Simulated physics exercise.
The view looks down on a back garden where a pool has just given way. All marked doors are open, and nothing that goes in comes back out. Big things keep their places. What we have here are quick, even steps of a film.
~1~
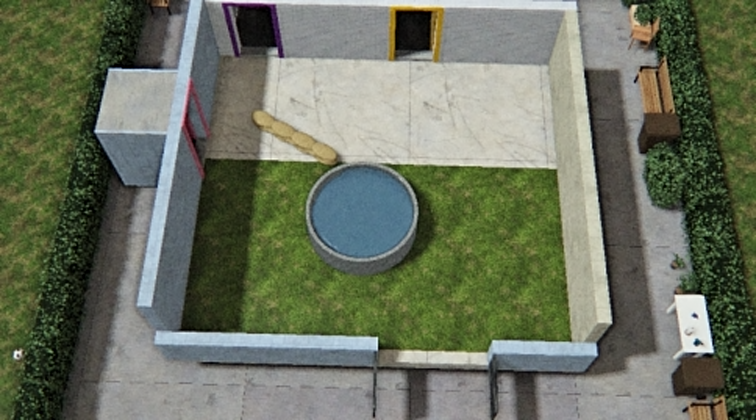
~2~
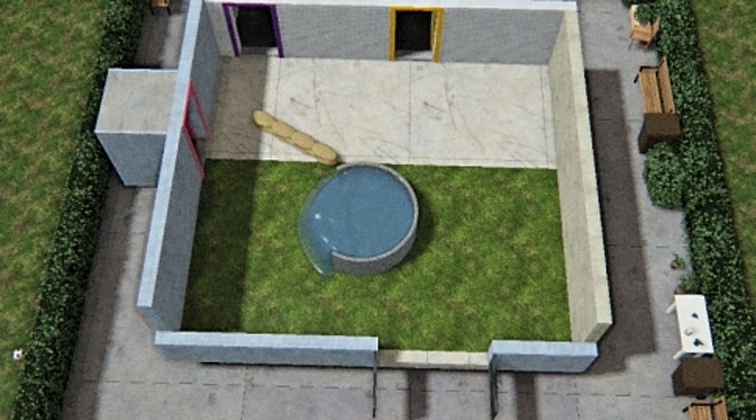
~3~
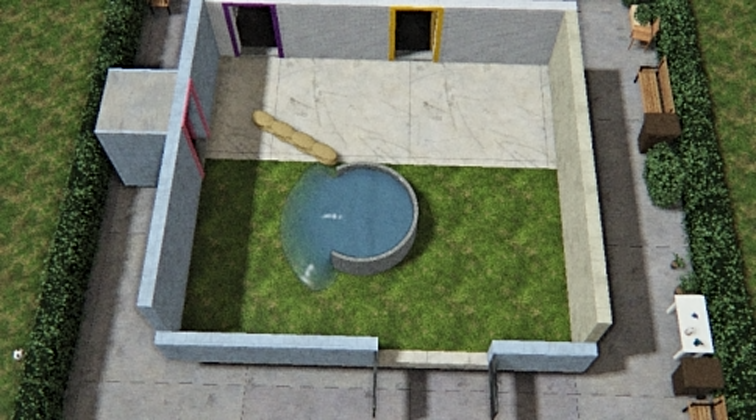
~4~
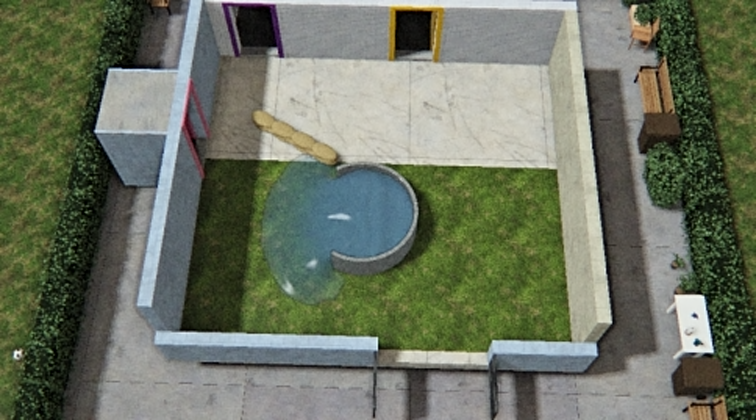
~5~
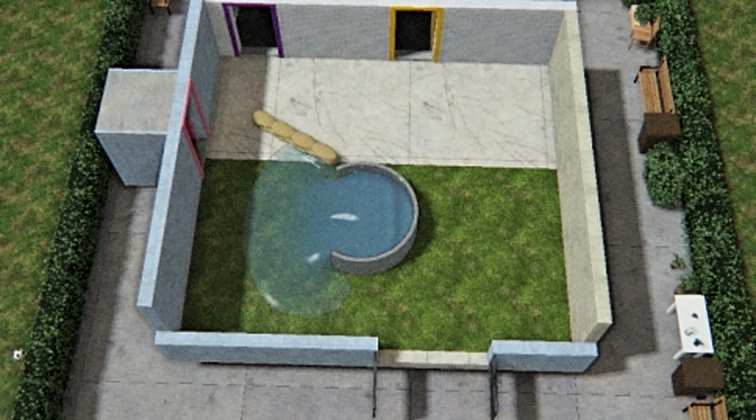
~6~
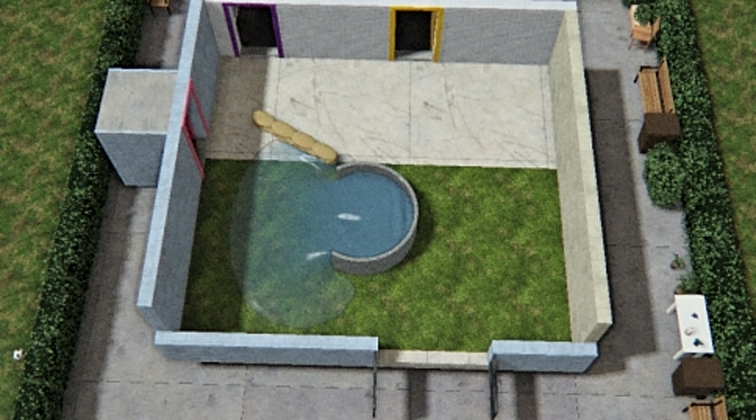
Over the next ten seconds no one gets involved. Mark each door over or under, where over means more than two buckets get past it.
Purple door - over; pink door - over; yellow door - under.
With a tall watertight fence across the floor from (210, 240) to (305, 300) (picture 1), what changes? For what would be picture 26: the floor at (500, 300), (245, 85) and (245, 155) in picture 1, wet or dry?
Lab note - point 1: Parched; point 2: Inundated; point 3: Inundated.
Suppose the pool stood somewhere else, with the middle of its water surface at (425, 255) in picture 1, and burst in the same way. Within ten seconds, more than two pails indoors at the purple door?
Purple door: Below the limit.
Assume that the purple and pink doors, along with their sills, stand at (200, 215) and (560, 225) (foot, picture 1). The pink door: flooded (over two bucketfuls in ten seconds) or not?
Well, in that case the pink door comes up short.
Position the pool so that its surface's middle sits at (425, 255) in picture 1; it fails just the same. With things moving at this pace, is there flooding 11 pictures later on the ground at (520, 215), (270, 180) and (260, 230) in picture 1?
Result: Spared; inundated; inundated.
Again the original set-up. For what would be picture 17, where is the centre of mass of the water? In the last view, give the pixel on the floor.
Around (278, 227).
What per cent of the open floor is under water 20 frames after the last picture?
Near 35 in a hundred.
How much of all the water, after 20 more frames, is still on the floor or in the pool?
Estimate: 96 per cent.
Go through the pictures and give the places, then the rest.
In the first picture, the pool at (362, 212) is whole and still.
In the second picture, water pours out at (311, 219) and has run to (333, 272).
In the third picture, water pours out at (311, 220) and has run to (323, 286).
In the fourth picture, water pours out at (311, 221) and has run to (316, 300).
In the fifth picture, the front is at (300, 314), out from the gap at (311, 221).
In the sixth picture, the front is at (275, 319), out from the gap at (311, 221).
A moment on, water covers 25 % of the floor; the purple door not reached, the pink door wet at the sill, nothing in, the yellow door not reached.
Next, water covers 30 % of the floor; the purple door not reached, the pink door over two buckets in, the yellow door not reached.
Then, water covers 35 % of the floor; the purple door under two buckets in, the pink door far over two buckets in, the yellow door not reached.
Later, water covers 55 % of the floor; the purple door over two buckets in, the pink door far over two buckets in, the yellow door wet at the sill, nothing in.
In the end, water covers 85 % of the floor; the purple door over two buckets in, the pink door far over two buckets in, the yellow door wet at the sill, nothing in.
